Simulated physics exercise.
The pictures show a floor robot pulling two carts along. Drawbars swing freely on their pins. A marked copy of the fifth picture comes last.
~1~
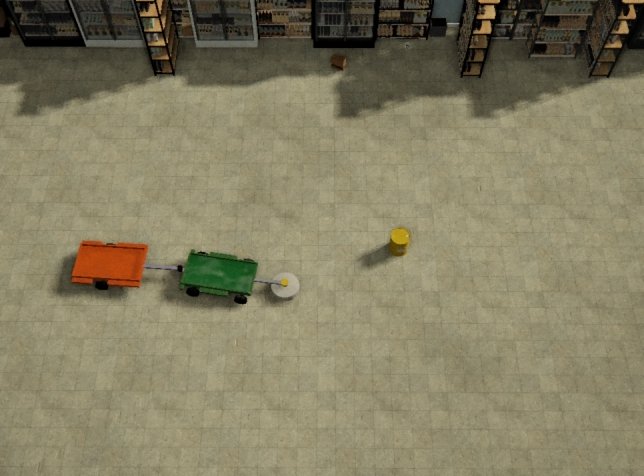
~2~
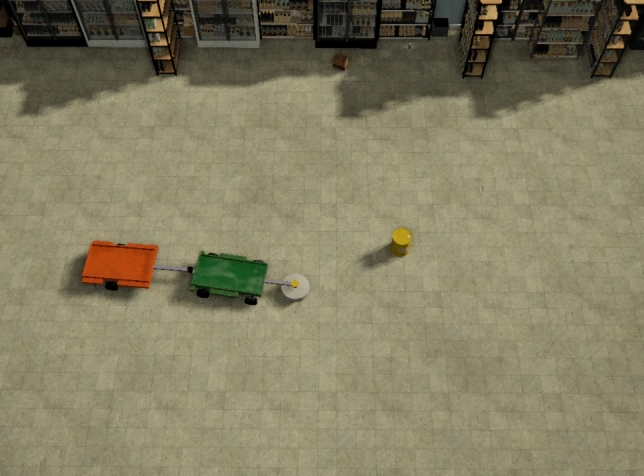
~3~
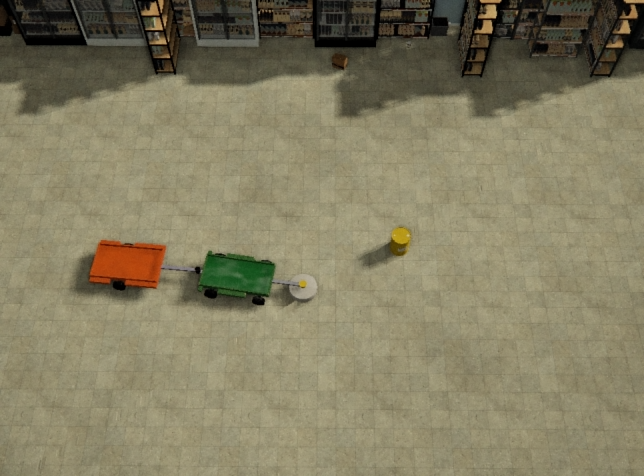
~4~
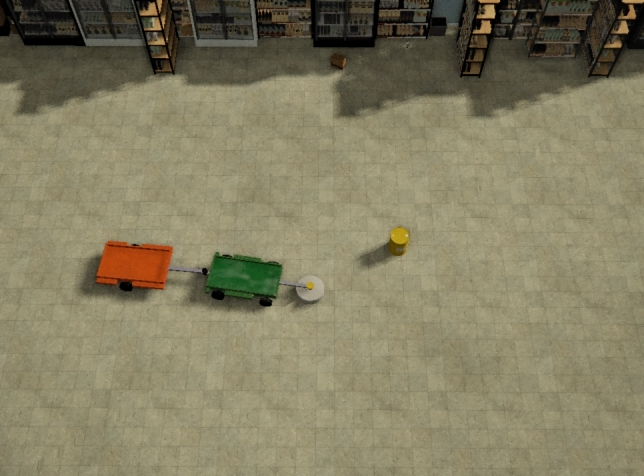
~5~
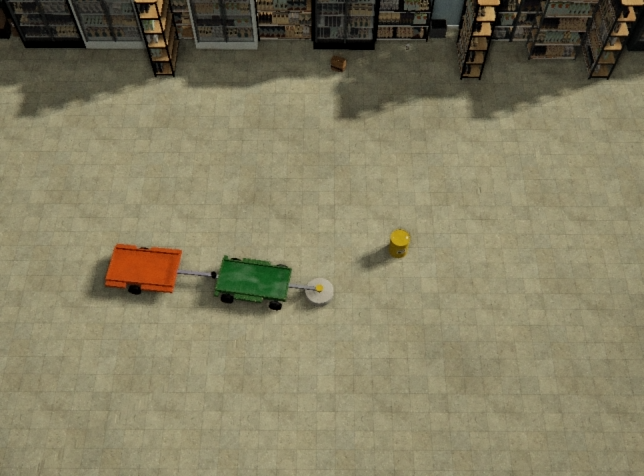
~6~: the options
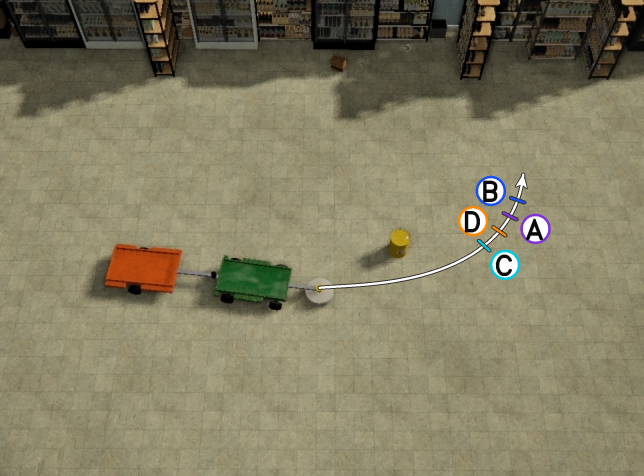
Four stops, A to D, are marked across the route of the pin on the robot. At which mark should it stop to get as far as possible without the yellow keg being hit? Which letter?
A.
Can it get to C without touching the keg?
Yes.
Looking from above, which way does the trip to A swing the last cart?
Anticlockwise.
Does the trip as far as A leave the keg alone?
Yes.
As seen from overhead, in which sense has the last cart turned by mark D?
Anticlockwise.
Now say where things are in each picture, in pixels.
In the first frame, yellow keg (398, 249); robot (285, 286); green cart (220, 274).
In the second frame, robot (295, 287); green cart (230, 275); orange cart (120, 263); yellow keg (400, 249).
In the third frame, robot (303, 287); green cart (238, 275); orange cart (128, 263); yellow keg (399, 248).
In the fourth frame, robot (310, 289); green cart (245, 276); orange cart (135, 264); yellow keg (398, 248).
In the fifth frame, robot (319, 291); green cart (254, 280); orange cart (144, 267); yellow keg (398, 250).
On the marked copy, A at (510, 216); B at (518, 200); C at (484, 246); D at (499, 231); the route from (319, 288) via (456, 263) to (523, 175).
Taking A. A third of the way, robot (397, 284), last cart (220, 276).
Two thirds of the way, robot (468, 260), last cart (297, 280).
When it is over, robot (508, 220), last cart (360, 276); nothing has been touched.
As for the rest, B is too far, the keg has been hit; C is safe but short; D is safe but short.
